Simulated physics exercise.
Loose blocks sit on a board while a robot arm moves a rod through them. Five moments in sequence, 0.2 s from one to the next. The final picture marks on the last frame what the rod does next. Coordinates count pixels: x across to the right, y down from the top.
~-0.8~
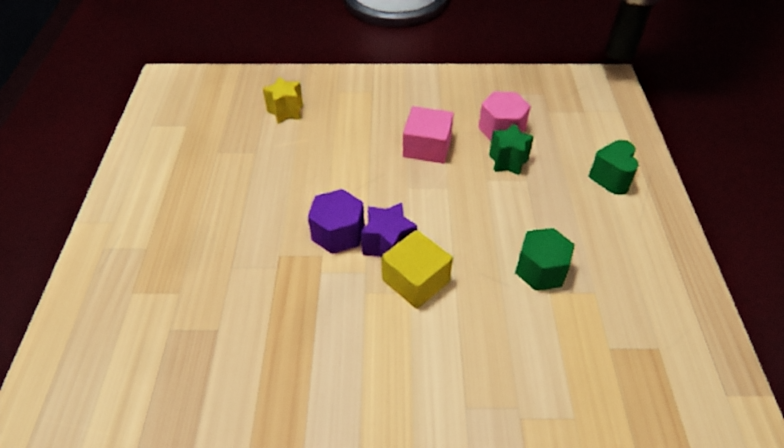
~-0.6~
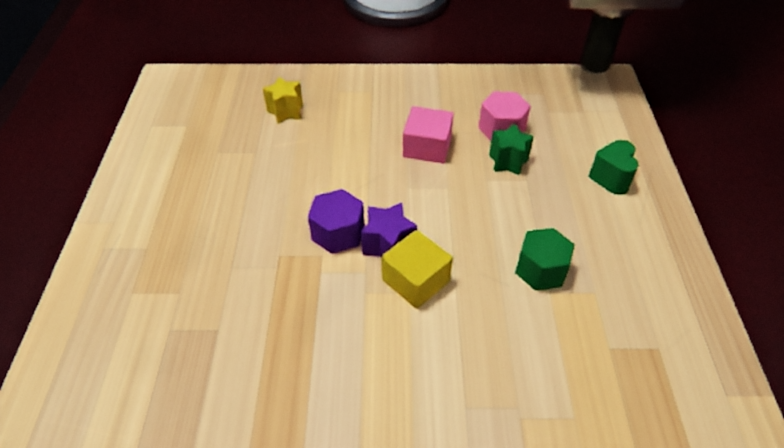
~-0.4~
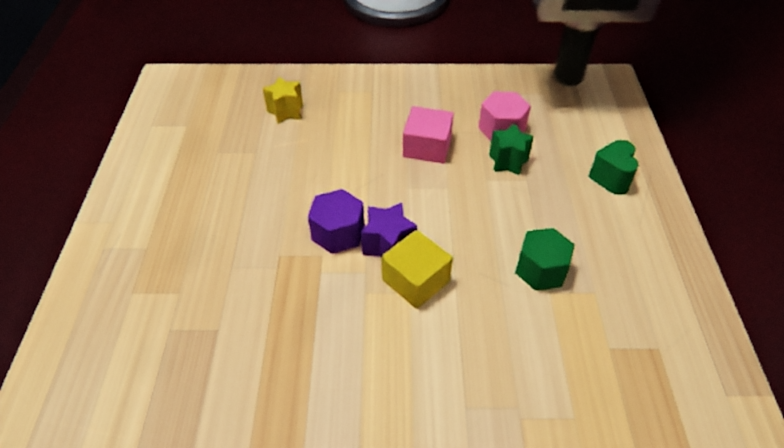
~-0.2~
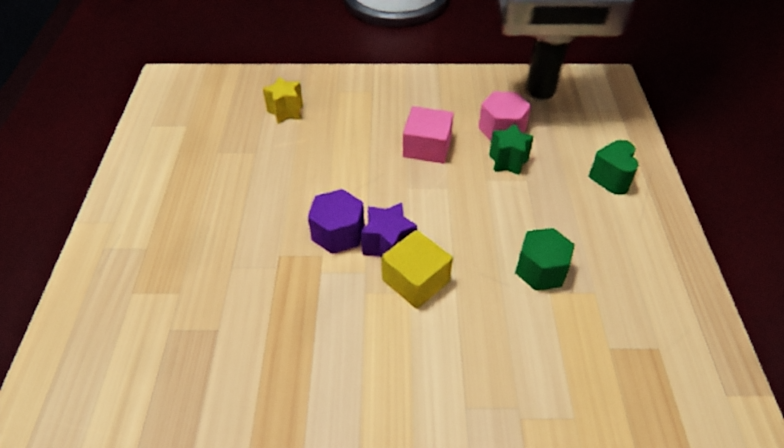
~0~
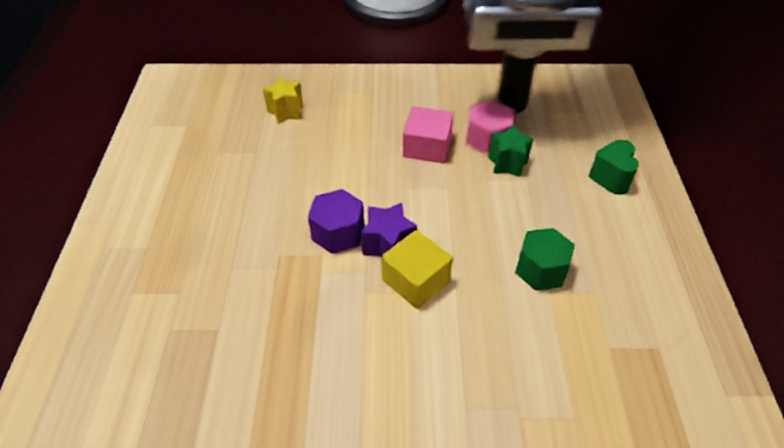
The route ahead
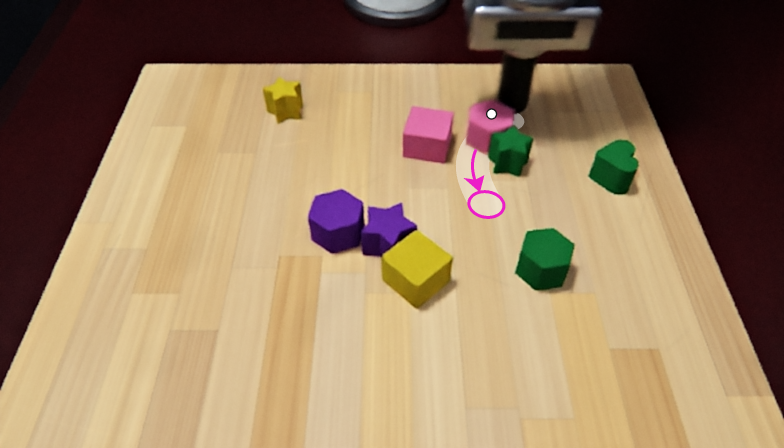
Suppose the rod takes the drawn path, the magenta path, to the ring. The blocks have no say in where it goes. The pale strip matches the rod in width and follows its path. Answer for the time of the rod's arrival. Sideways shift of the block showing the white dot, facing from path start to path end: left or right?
Sideways shift: Right.
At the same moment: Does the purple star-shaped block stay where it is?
The answer is yes.
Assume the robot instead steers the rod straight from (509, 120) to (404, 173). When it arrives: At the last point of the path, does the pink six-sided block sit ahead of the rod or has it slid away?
Fallen away.
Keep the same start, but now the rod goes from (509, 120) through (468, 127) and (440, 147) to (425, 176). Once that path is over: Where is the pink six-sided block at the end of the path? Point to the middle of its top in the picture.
Top centre: (471, 151).
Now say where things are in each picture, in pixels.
In the first picture, rod tip (620, 54); block tops, purple star-shaped block (388, 221); pink square block (429, 122); pink six-sided block (506, 104); green star-shaped block (513, 137); green six-sided block (548, 247).
In the second picture, rod (595, 66); blocks unchanged.
In the third picture, rod (568, 79); blocks unchanged.
In the fourth picture, rod (540, 92); blocks unchanged.
In the fifth picture, rod (511, 106); purple star-shaped block (388, 221); pink square block (429, 122); pink six-sided block (492, 114); green star-shaped block (513, 139); green six-sided block (548, 247).
Path on the board, from (509, 120) through (482, 141) and (473, 171) to (486, 204); the dot is on the pink six-sided block.
On the path given first. One third of the way, rod (483, 127); pink square block (423, 123); pink six-sided block (465, 139); green star-shaped block (513, 145), turned 35° anticlockwise.
Two thirds of the way, rod (475, 157); pink square block (421, 124), turned 15° clockwise; pink six-sided block (445, 164), turned 20° clockwise; green star-shaped block (514, 146), turned 45° anticlockwise.
At the end, rod (489, 190); purple star-shaped block in place; pink square block (421, 124), turned 15° clockwise; pink six-sided block (441, 170), turned 35° clockwise; green star-shaped block (515, 147), turned 50° anticlockwise; green six-sided block in place.
